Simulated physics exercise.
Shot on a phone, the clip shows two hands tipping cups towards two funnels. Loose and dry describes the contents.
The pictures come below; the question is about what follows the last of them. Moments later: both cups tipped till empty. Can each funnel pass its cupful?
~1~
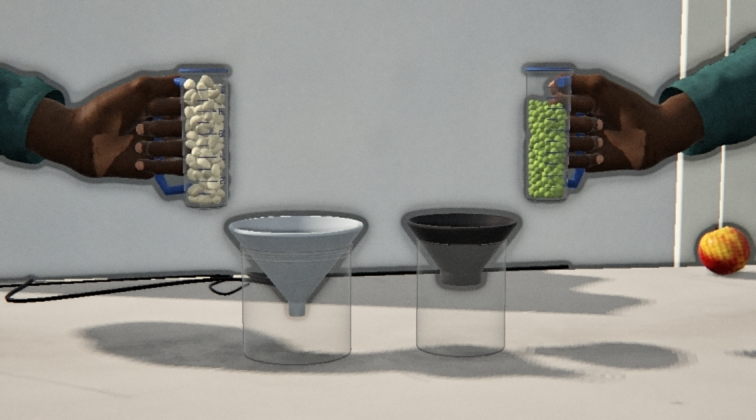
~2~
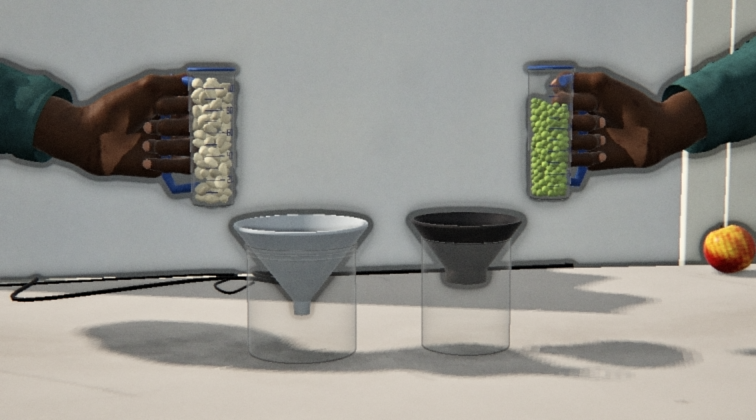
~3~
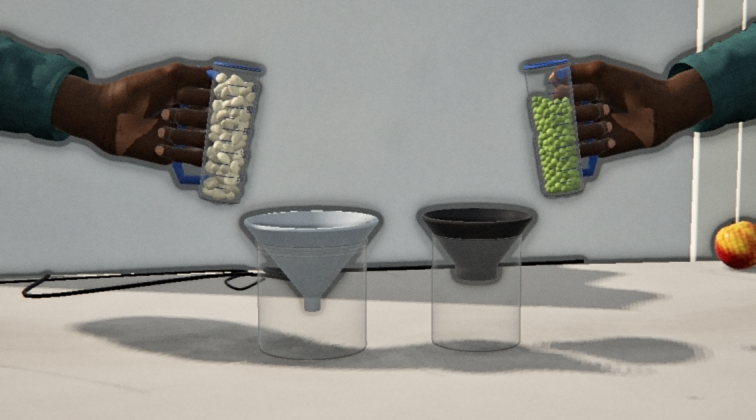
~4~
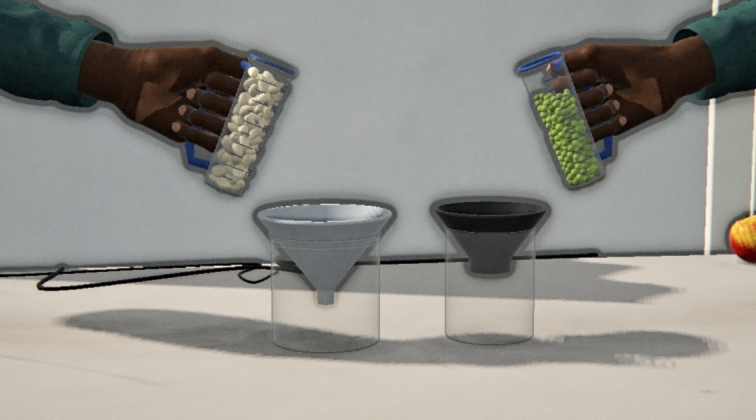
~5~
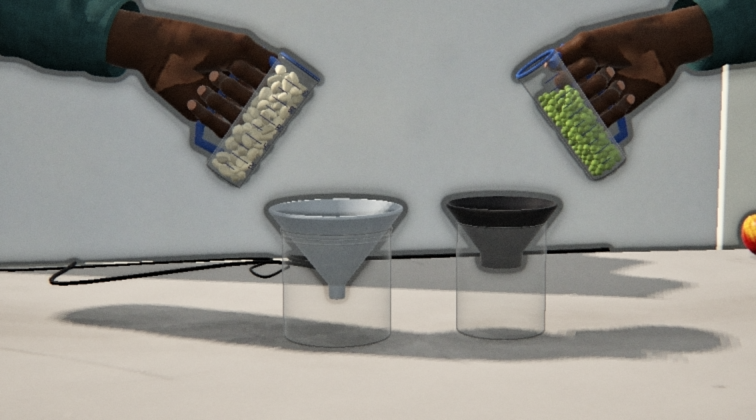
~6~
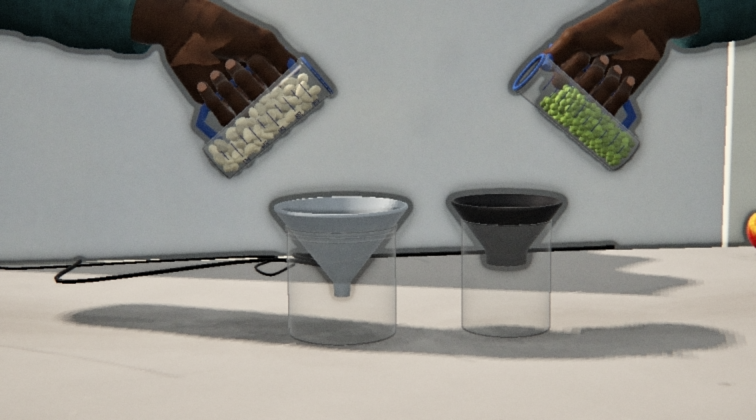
Outcome: Left funnel: Ends up stuck. Right funnel: Ends up empty.
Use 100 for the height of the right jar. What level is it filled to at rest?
Roughly 20 per cent.
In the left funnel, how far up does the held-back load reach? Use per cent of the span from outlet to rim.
Around 85 per cent.
Then, 0.40 s past the last view, left, all still in the cup; right, all still in the cup.
Then, 0.76 s past the last view, left, nearly all still in the cup, a stray few in or over the funnel; right, nearly all still in the cup, a stray few in or over the funnel.
Then, 1.06 s past the last view, left, about half still in the cup, about half in or over the funnel, a stray few down in the jar; right, about a third still in the cup, about a third in or over the funnel, about a quarter down in the jar.
Finally, left, nearly all stuck in the funnel, a stray few down in the jar; right, all down in the jar.
